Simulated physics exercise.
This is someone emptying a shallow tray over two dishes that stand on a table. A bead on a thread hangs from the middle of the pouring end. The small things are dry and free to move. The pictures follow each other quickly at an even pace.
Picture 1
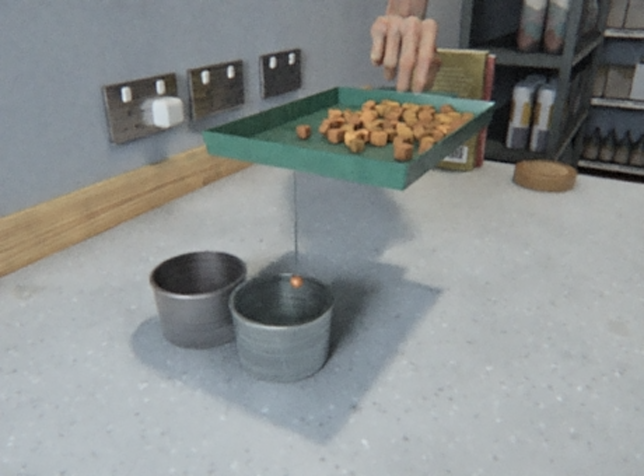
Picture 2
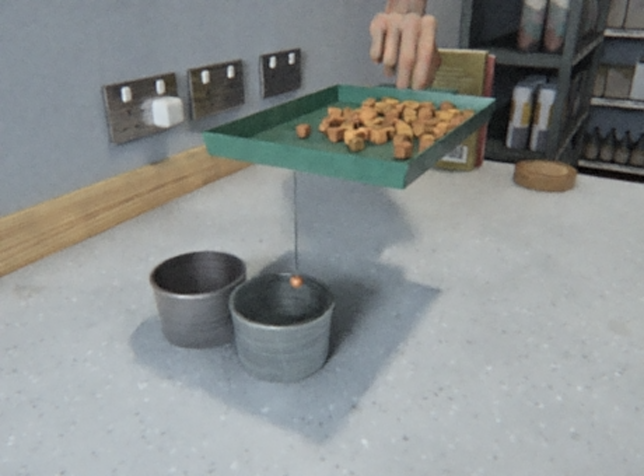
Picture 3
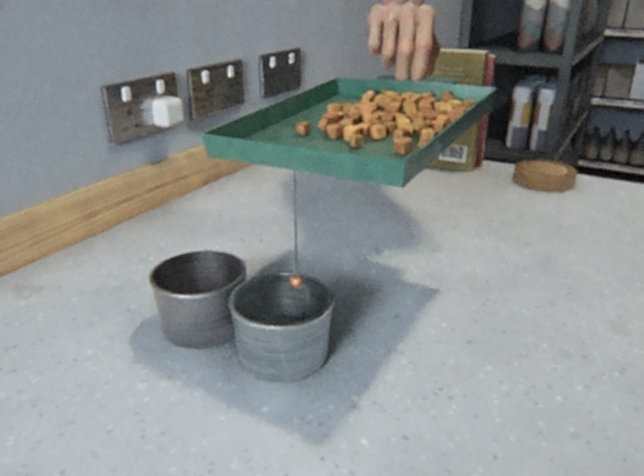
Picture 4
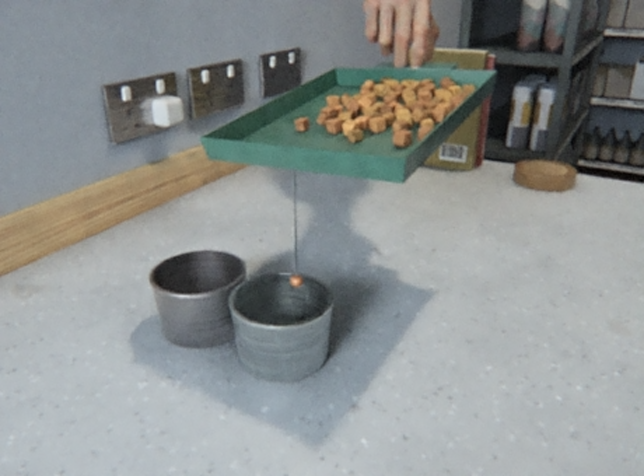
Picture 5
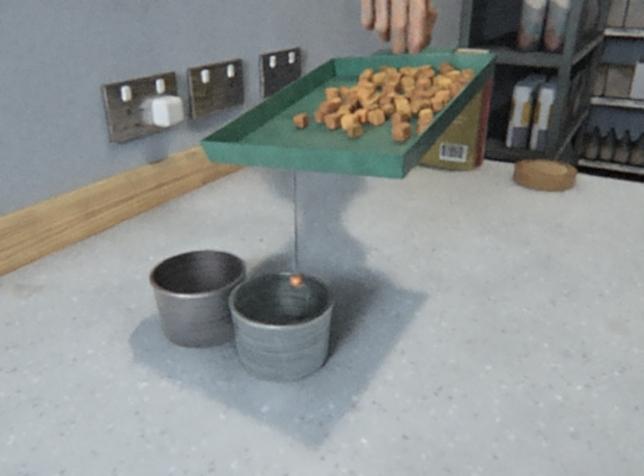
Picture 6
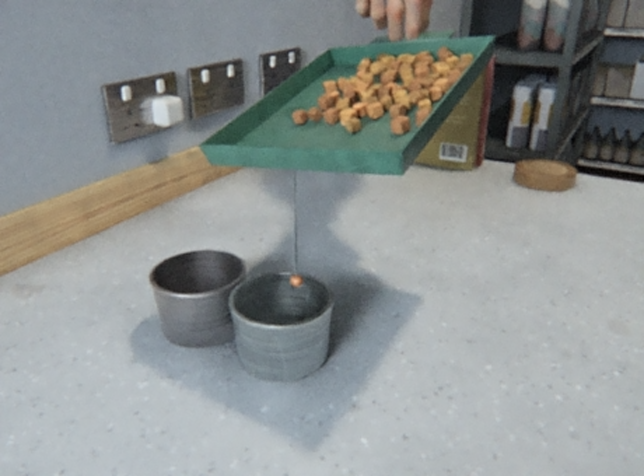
A green tray of brown cubes tilted steadily as a hand raised its far side, its near edge dipping toward the left, while two grey dishes and a small orange bead stayed still below.
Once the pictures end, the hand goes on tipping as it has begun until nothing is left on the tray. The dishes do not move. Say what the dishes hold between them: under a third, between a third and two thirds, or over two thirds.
In the dishes lies between a third and two thirds of it.
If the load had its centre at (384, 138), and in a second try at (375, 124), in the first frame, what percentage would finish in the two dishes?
About 40 and 40 per cent.
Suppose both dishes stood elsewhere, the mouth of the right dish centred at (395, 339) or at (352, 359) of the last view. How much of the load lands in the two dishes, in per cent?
About 0 and 20 per cent.
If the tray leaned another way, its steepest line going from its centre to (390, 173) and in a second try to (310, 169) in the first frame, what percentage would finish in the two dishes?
The first gives 0 %, the second 0 %.
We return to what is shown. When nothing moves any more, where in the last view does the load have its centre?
Around (187, 329).
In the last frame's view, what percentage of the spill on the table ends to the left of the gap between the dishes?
Roughly 100 in a hundred.
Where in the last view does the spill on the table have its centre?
Close to (102, 416).
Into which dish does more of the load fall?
Fuller: The left one.
Soon, tray tipped steeply; nearly all on the tray; a stray few in the air.
A while on, tray tipped past a quarter turn; nearly all on the tray; a small part in the left dish; a stray few outside both.
Towards the end, tray tipped past a quarter turn; a small part in the right dish; about half in the left dish; about half outside both.
Finally, tray tipped past a quarter turn; a small part in the right dish; about half in the left dish; about half outside both.
